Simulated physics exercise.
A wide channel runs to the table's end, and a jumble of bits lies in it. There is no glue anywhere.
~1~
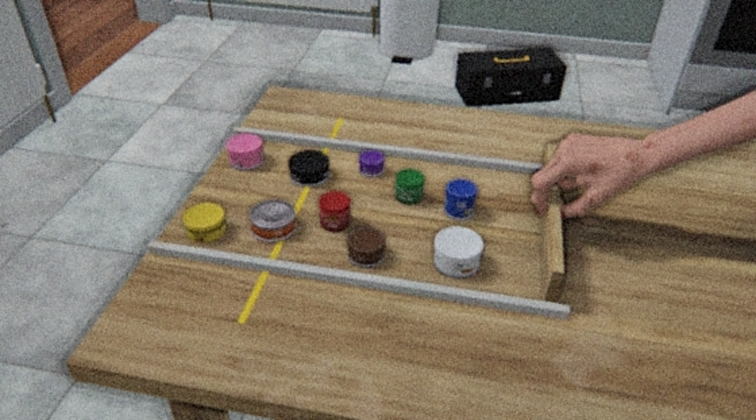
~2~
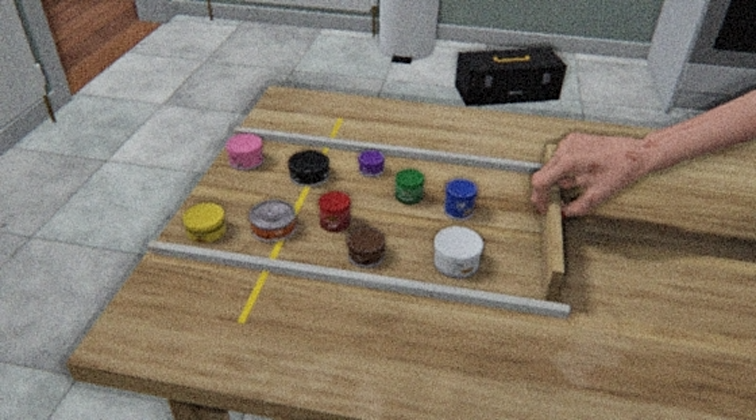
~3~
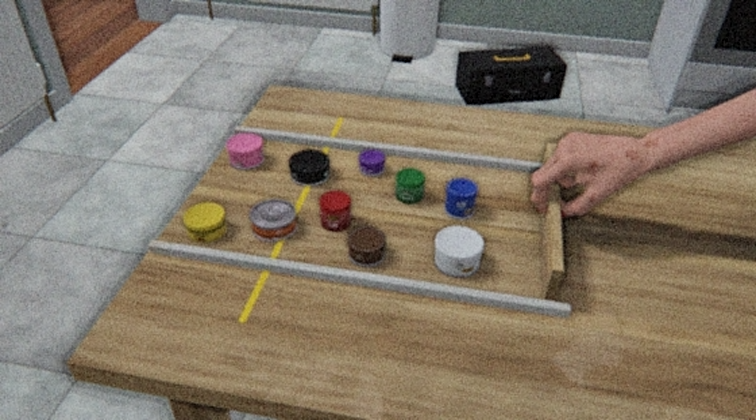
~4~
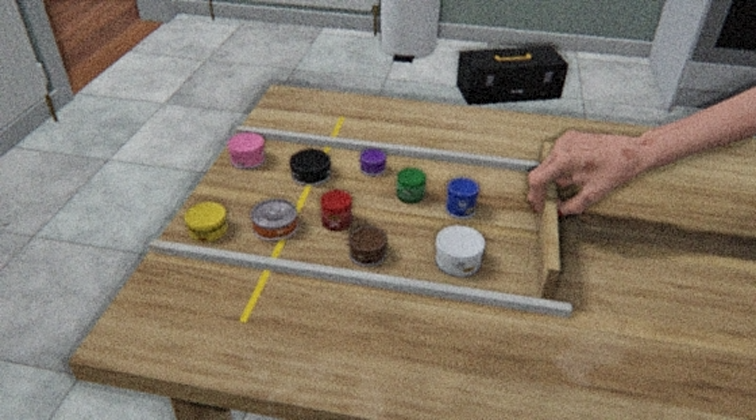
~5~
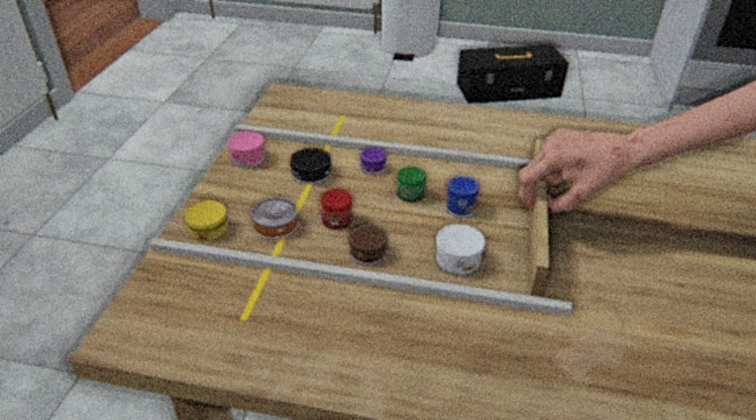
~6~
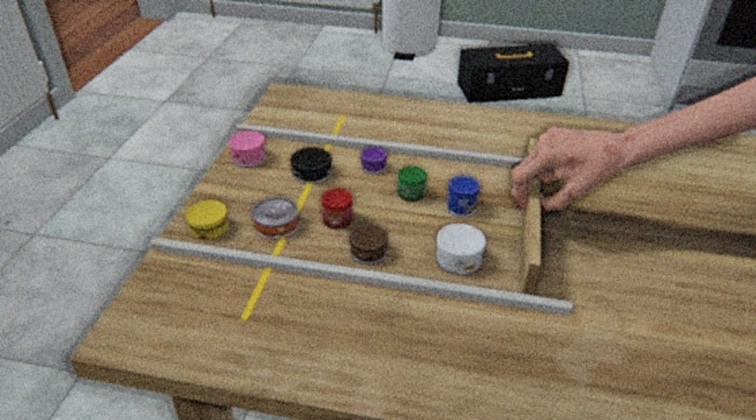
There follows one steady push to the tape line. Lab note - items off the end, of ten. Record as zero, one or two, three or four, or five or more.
So in the end, no bits get shoved clean off.
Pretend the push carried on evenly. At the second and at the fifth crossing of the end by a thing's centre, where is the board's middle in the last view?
At (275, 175) for the second, at (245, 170) for the fifth.
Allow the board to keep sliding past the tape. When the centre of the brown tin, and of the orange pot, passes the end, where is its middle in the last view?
When the brown tin crosses, the middle is near (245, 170); when the orange pot crosses, near (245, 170).
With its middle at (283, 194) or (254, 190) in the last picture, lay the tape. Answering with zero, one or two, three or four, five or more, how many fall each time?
In turn: None, then just one or two.
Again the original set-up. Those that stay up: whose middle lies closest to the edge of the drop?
Foremost one: Pink tin.
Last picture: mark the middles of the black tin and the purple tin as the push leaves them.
The black tin finishes at (271, 160); the purple tin finishes at (310, 151).
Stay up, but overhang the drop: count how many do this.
0 is the number.
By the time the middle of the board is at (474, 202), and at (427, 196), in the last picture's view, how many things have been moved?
First 2, after that 4.
Soon after, none off yet; pink tin at rest near (248, 149); yellow tub at rest near (208, 220); orange pot at rest near (276, 218).
At rest, the number that fall off is zero.
